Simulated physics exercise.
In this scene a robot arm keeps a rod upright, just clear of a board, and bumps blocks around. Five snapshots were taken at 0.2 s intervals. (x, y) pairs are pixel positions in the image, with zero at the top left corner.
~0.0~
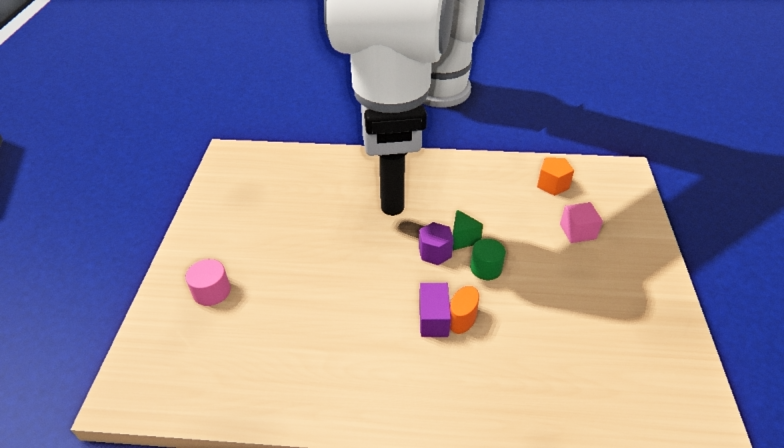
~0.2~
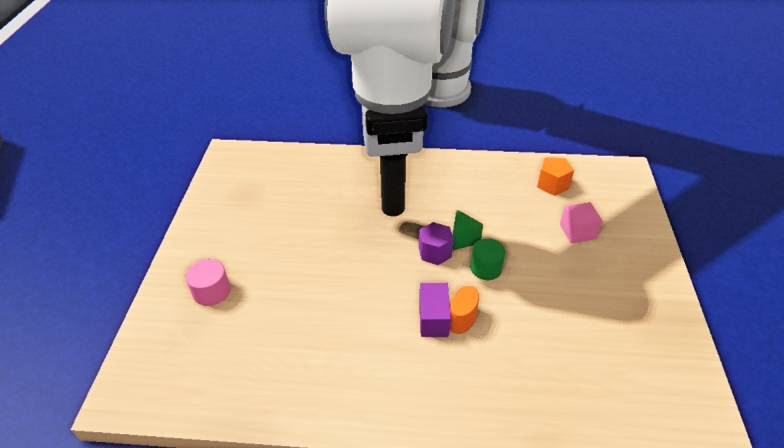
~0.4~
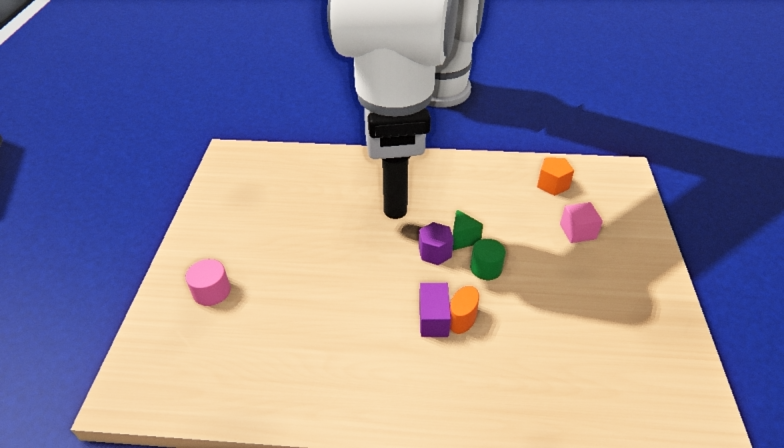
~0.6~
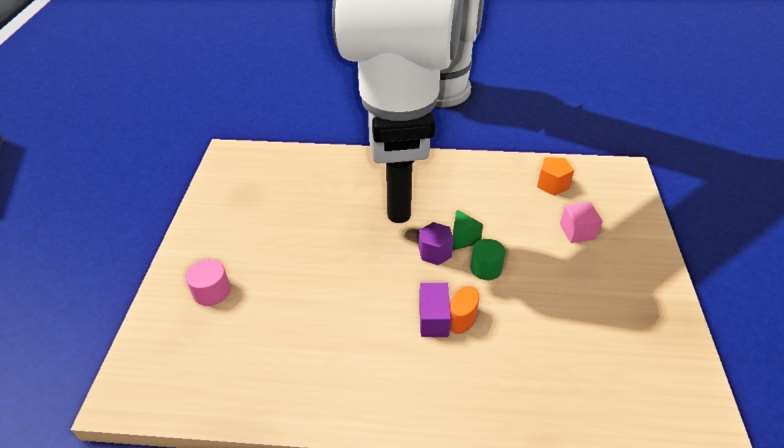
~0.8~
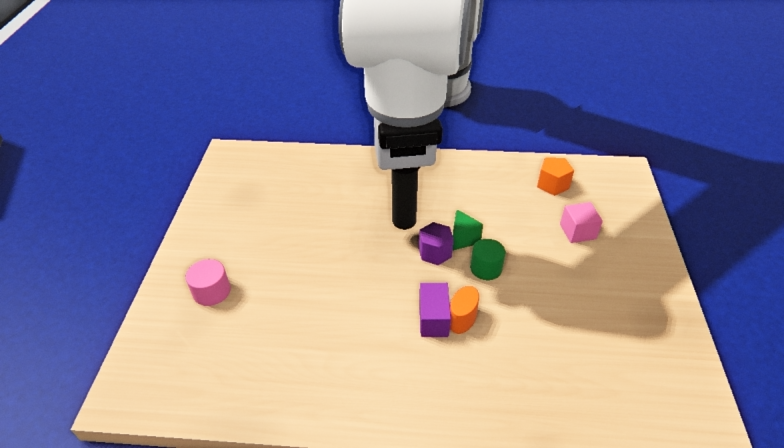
White robot arm holding a black rod above a wooden board, edging slightly right and nearer the still purple and green blocks.
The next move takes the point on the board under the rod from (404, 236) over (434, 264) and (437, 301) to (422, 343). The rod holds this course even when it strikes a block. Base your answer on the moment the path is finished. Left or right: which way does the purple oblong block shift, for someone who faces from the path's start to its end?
The right.
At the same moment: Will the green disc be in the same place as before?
Final answer: No.
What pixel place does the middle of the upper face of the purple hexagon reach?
The middle of its top is at (469, 251).
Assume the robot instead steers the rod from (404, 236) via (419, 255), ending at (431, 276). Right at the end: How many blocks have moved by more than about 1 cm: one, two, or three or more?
Answer: 1.
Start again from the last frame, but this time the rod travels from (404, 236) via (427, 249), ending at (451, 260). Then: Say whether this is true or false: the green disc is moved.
It is true.
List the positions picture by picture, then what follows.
Rod's lower end (393, 209); purple oblong block (435, 300); purple hexagon (436, 234); green triangular piece (465, 221); green disc (489, 249), in the first frame.
Rod (393, 210); blocks still, in the second frame.
Rod (395, 212); blocks still, in the third frame.
Rod (399, 216); blocks still, in the fourth frame.
Rod (404, 222); purple oblong block (435, 300); purple hexagon (436, 234); green triangular piece (465, 221); green disc (489, 249), in the fifth frame.
On the path given first. One third of the way, rod (435, 250); purple hexagon (465, 248), turned 50° anticlockwise; green triangular piece (470, 222), turned 30° anticlockwise; green disc (498, 250).
Two thirds of the way, rod (438, 288); purple oblong block (431, 313); purple hexagon (469, 251), turned 65° anticlockwise; green triangular piece (470, 222), turned 30° anticlockwise; green disc (502, 250).
At the end, rod (422, 329); purple oblong block (413, 358); purple hexagon (469, 251), turned 65° anticlockwise; green triangular piece (470, 222), turned 30° anticlockwise; green disc (502, 250).
